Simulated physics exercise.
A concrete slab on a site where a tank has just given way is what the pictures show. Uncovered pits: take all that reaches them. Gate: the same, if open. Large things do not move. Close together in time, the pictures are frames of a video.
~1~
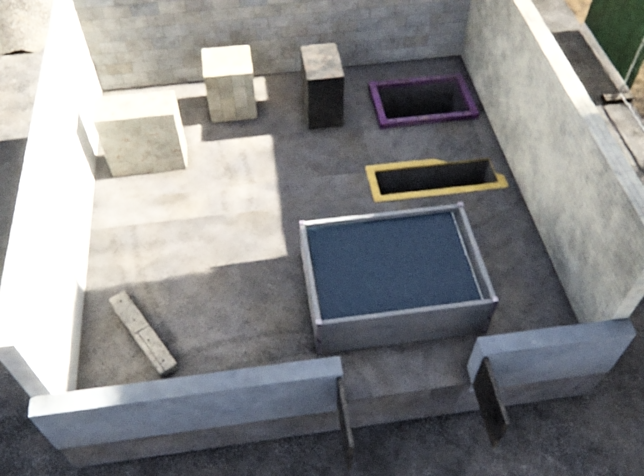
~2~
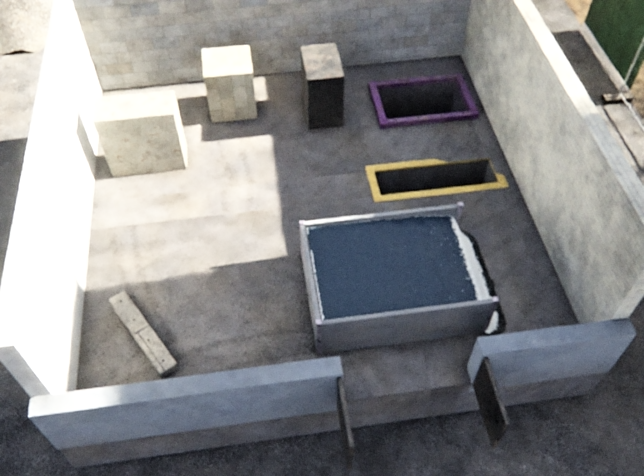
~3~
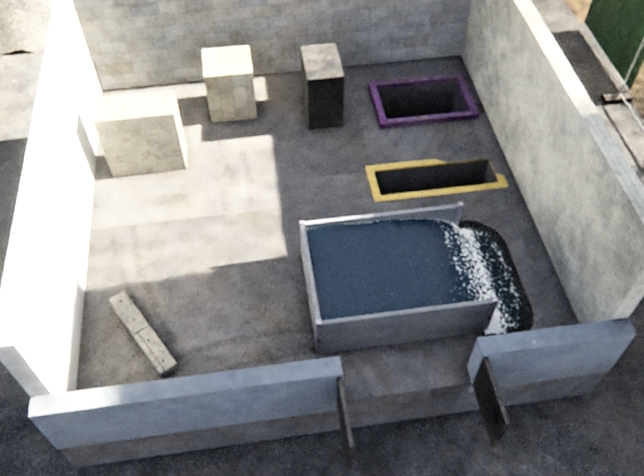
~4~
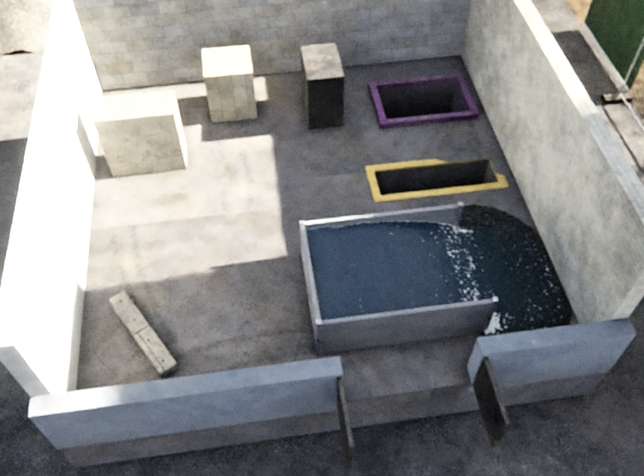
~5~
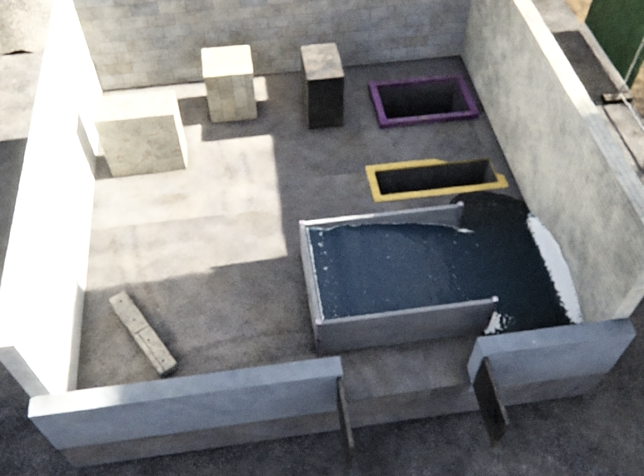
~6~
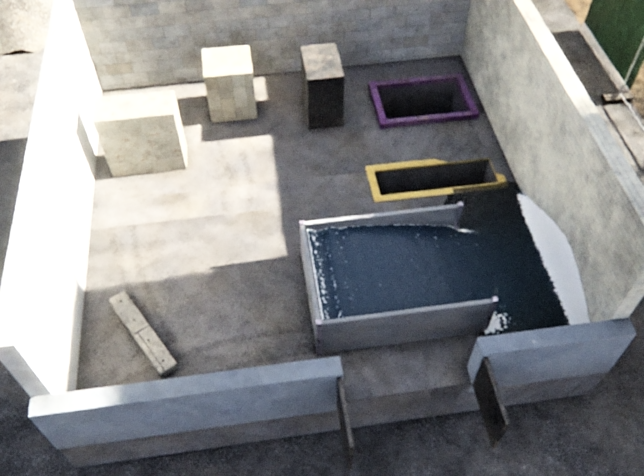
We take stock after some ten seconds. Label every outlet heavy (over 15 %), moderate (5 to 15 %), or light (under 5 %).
Labels: Gate - moderate, purple pit - light, yellow pit - heavy.
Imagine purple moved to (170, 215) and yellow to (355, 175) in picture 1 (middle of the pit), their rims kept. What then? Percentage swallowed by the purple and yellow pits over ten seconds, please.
Log, per cent - purple: 0, yellow: 20.
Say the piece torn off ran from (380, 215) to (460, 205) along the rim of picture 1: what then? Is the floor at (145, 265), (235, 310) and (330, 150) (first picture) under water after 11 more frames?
In the order asked: Out of reach, out of reach, sodden.
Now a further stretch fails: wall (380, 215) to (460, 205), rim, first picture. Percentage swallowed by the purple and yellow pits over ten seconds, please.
Purple: 0 percent; yellow: 70 percent.
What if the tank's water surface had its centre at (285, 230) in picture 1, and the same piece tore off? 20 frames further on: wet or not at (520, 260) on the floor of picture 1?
Outcome noted: Waterlogged.
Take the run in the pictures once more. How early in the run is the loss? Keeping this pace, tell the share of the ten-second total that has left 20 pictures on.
Some 45 per cent.
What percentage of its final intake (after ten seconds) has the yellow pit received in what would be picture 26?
The figure is near 50 per cent.
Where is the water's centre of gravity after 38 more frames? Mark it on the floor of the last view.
I'd point to (382, 272).
A moment on, water covers 10 % of the floor; the gate 0 %, the purple pit 0 %, the yellow pit 1 %.
Next, water covers 20 % of the floor; the gate 0 %, the purple pit 0 %, the yellow pit 8 %.
Then, water covers 30 % of the floor; the gate 4 %, the purple pit 1 %, the yellow pit 21 %.
Later, water covers 45 % of the floor; the gate 8 %, the purple pit 2 %, the yellow pit 35 %.
In the end, water covers 55 % of the floor; the gate 11 %, the purple pit 2 %, the yellow pit 43 %.
